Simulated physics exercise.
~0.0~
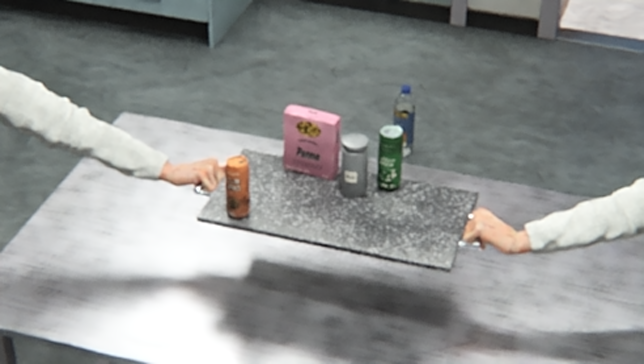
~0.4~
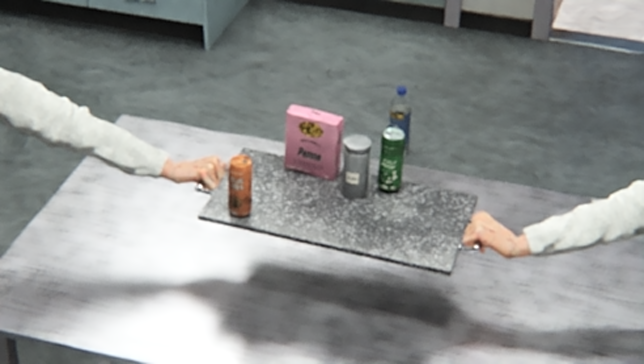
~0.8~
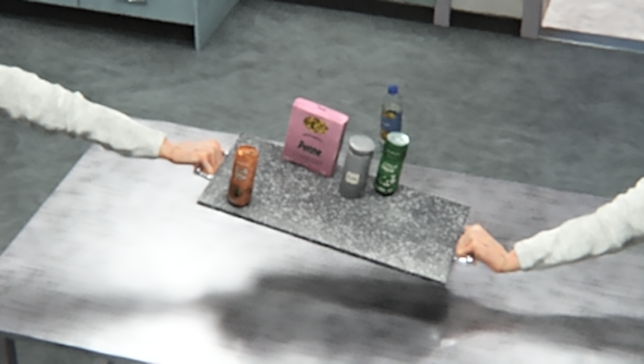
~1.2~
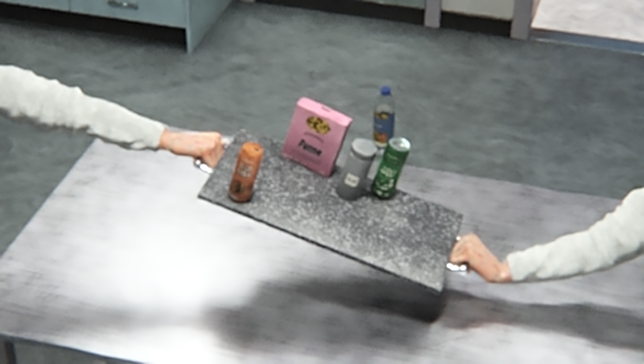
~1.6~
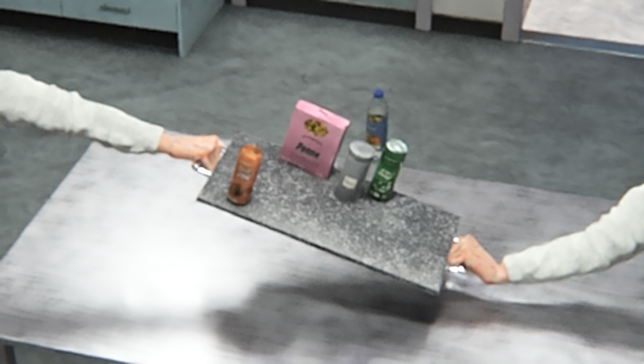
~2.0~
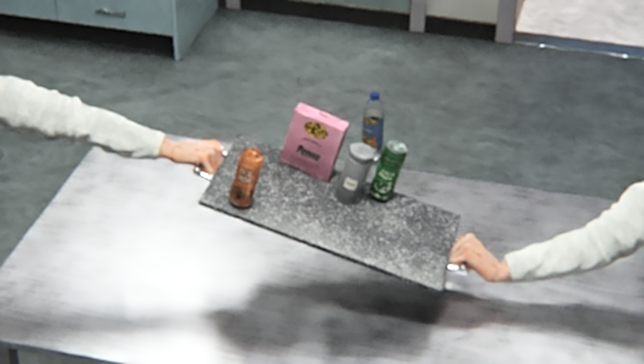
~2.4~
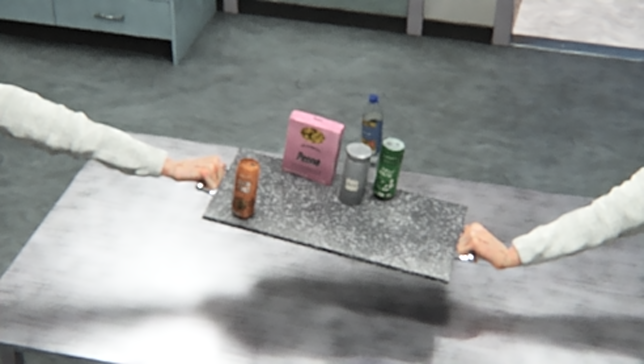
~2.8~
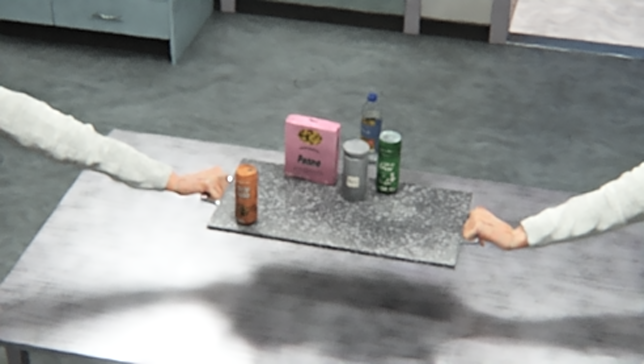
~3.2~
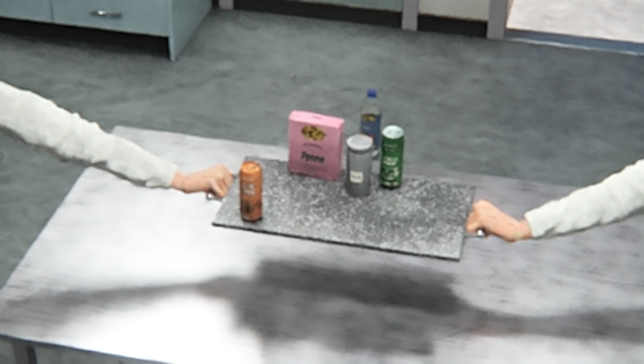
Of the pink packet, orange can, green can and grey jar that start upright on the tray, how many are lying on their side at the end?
None of them are lying down at the end. The packet, both cans and the jar are all still standing on the tray.
